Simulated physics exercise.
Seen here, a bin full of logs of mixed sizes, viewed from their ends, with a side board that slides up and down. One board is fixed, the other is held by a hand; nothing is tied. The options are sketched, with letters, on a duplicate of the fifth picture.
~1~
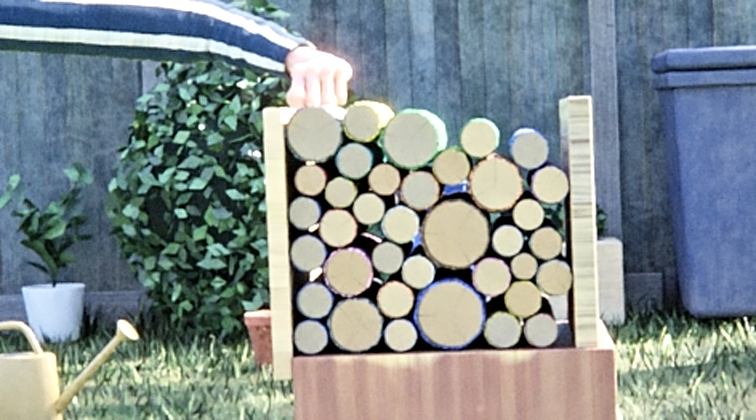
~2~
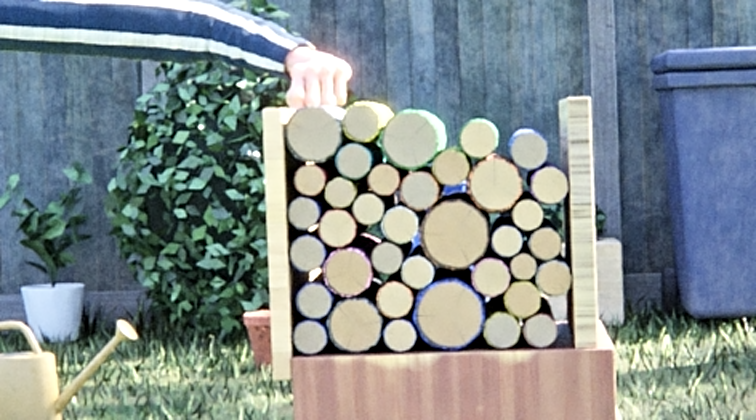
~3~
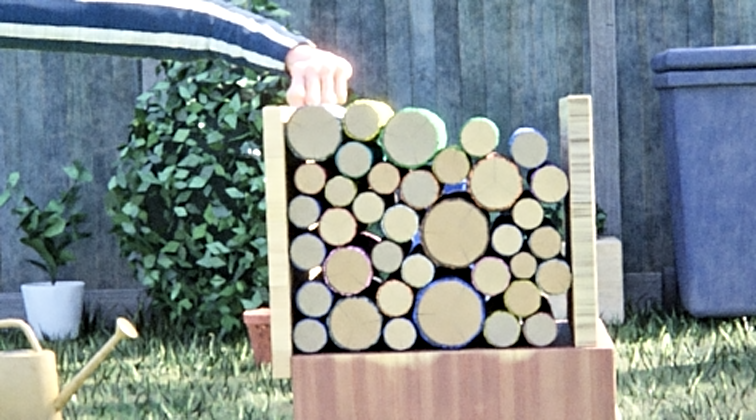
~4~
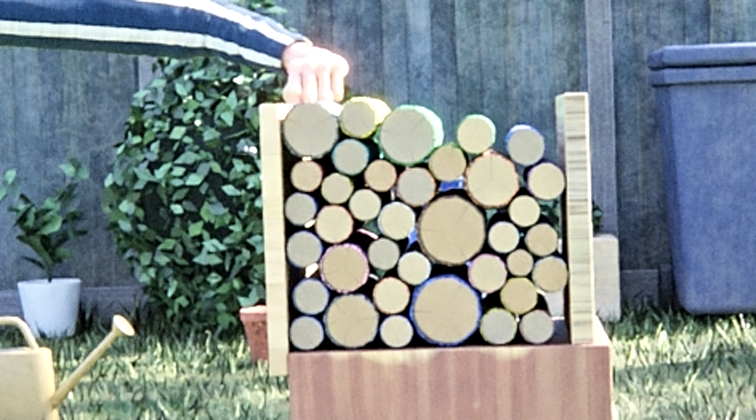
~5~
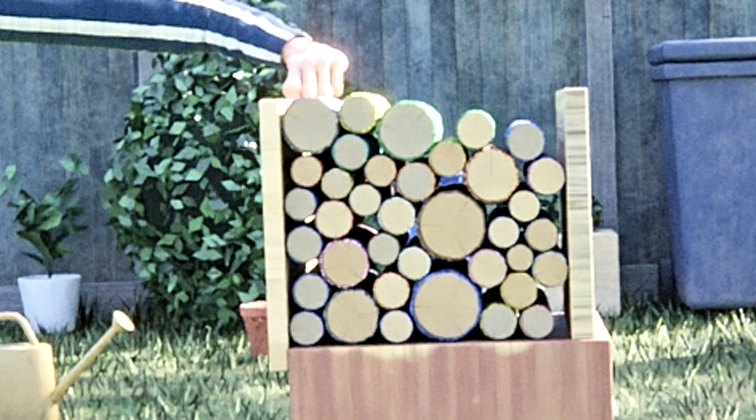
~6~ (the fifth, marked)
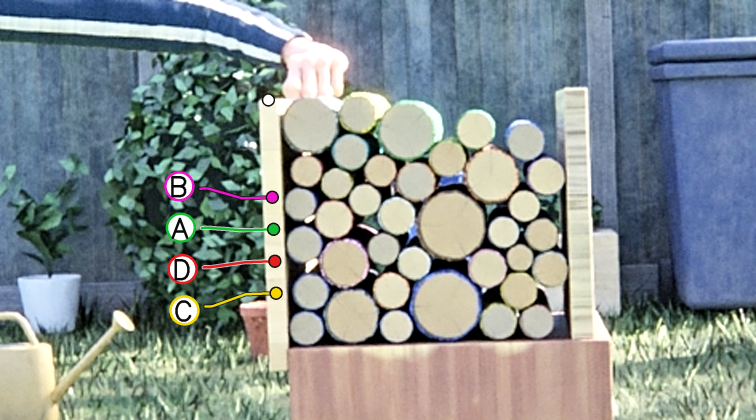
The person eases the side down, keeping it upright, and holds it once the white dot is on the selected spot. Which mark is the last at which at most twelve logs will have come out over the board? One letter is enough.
C is the limit.
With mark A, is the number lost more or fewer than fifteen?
Fewer than fifteen.
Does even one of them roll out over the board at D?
At D: Yes.
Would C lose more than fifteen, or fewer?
Fewer than fifteen.
On the marked copy, A at (273, 229); B at (272, 198); C at (276, 293); D at (275, 261); the white dot at (268, 100).
With C. Early on, top of the board (282, 183).
Further on, top of the board (286, 277).
At the end, top of the board (287, 293), about seven out over the board.
As for the rest, A about four out over the board; B one out over the board; D about five out over the board.
